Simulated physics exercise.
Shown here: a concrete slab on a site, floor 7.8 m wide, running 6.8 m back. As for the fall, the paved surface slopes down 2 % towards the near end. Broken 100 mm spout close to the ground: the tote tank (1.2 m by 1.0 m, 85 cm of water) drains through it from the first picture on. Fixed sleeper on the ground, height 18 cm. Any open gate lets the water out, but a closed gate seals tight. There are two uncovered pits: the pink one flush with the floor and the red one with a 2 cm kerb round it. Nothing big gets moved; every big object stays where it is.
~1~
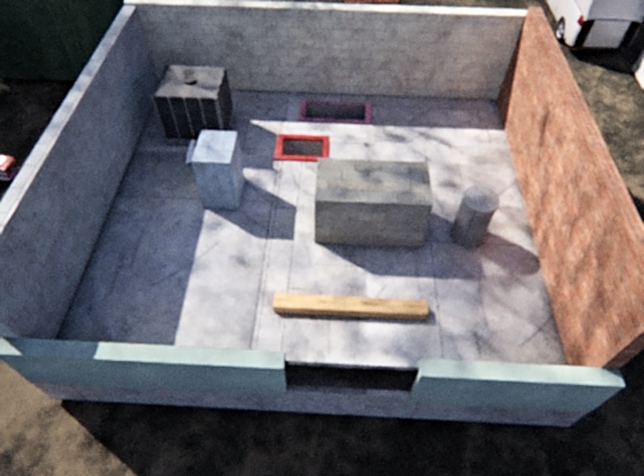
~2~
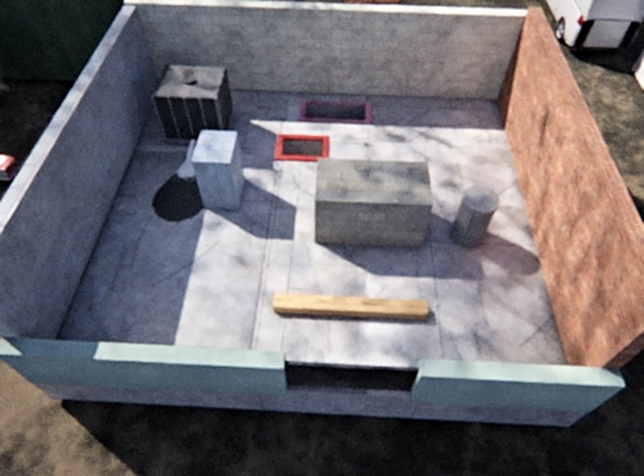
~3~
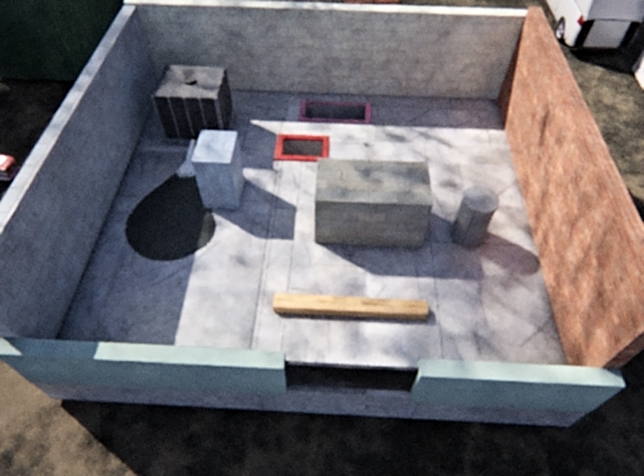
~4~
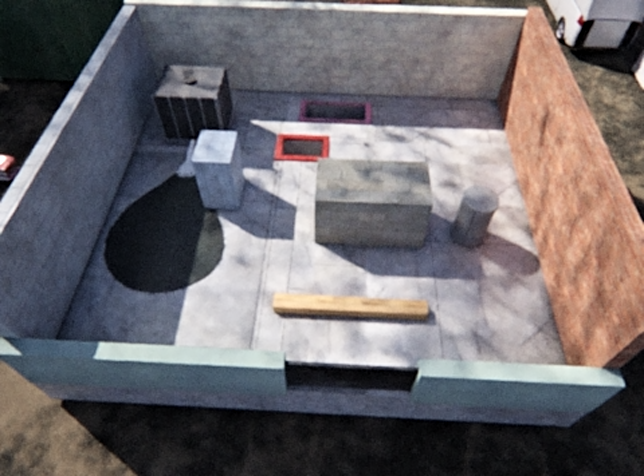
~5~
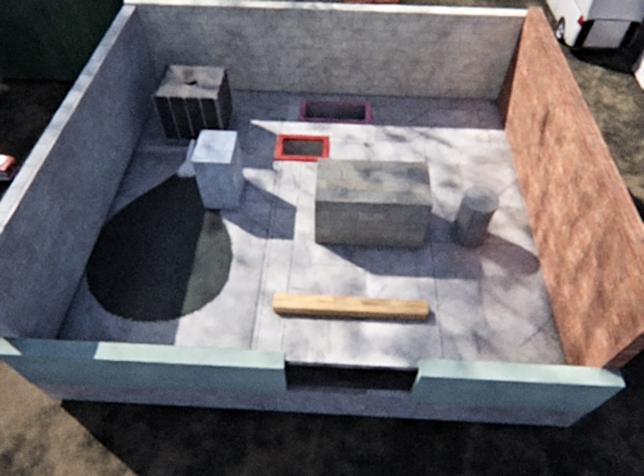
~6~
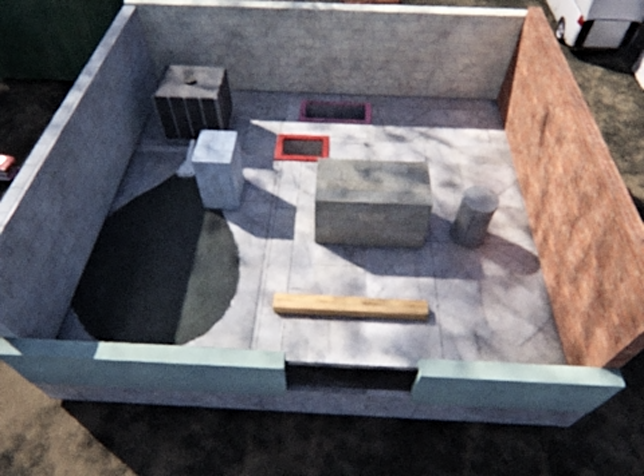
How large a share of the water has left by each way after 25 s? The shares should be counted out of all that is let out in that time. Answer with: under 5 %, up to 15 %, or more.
The gate opening takes less than 5 %; the pink pit takes less than 5 %; the red pit takes not even 5 %.
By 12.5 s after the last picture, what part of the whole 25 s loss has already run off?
Share by that time: About 0 %.
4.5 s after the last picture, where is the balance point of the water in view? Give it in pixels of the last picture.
Centre of the water: Close to (155, 301).
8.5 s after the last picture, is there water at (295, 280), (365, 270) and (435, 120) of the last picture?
One by one, I'd say spared, spared and spared.
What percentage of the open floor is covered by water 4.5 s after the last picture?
Roughly 20 percent.
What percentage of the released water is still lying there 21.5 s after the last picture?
Roughly 100 per cent.
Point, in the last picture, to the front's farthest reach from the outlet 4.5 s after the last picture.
Look near (334, 377) in the last picture.
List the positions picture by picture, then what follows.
In the first frame, the jet has just started at (192, 148); the ground is still dry.
The second frame shows the jet leaves at (192, 148); the sheet reaches (177, 220), 2.1 m away, and wets 1.0 m2.
The third frame shows the jet leaves at (192, 148); the sheet reaches (177, 258), 2.9 m away, and wets 2.5 m2.
The fourth frame shows the jet leaves at (192, 148); the sheet reaches (164, 290), 3.6 m away, and wets 4.0 m2.
The fifth frame shows the jet leaves at (192, 148); the sheet reaches (155, 319), 4.1 m away, and wets 5.6 m2.
The sixth frame shows from the spout at (192, 148) the water has spread over 7.1 m2; its tip is at a hidden place, and it is 1.1 cm deep on average.
Then, 1.5 s after the last picture water covers 20 % of the floor and is deepest (5 cm) near (190, 169); gone so far, the gate opening 0 %, the pink pit 0 %, the red pit 0 %.
Then, 4.5 s after the last picture water covers 20 % of the floor and is deepest (5 cm) near (190, 169); gone so far, the gate opening 0 %, the pink pit 0 %, the red pit 0 %.
Then, 8.5 s after the last picture water covers 25 % of the floor and is deepest (6 cm) near (47, 362); gone so far, the gate opening 0 %, the pink pit 0 %, the red pit 0 %.
Then, 12.5 s after the last picture water covers 30 % of the floor and is deepest (6 cm) near (47, 362); gone so far, the gate opening 0 %, the pink pit 0 %, the red pit 0 %.
Then, 21.5 s after the last picture water covers 40 % of the floor and is deepest (6 cm) near (192, 162); gone so far, the gate opening 0 %, the pink pit 0 %, the red pit 0 %.
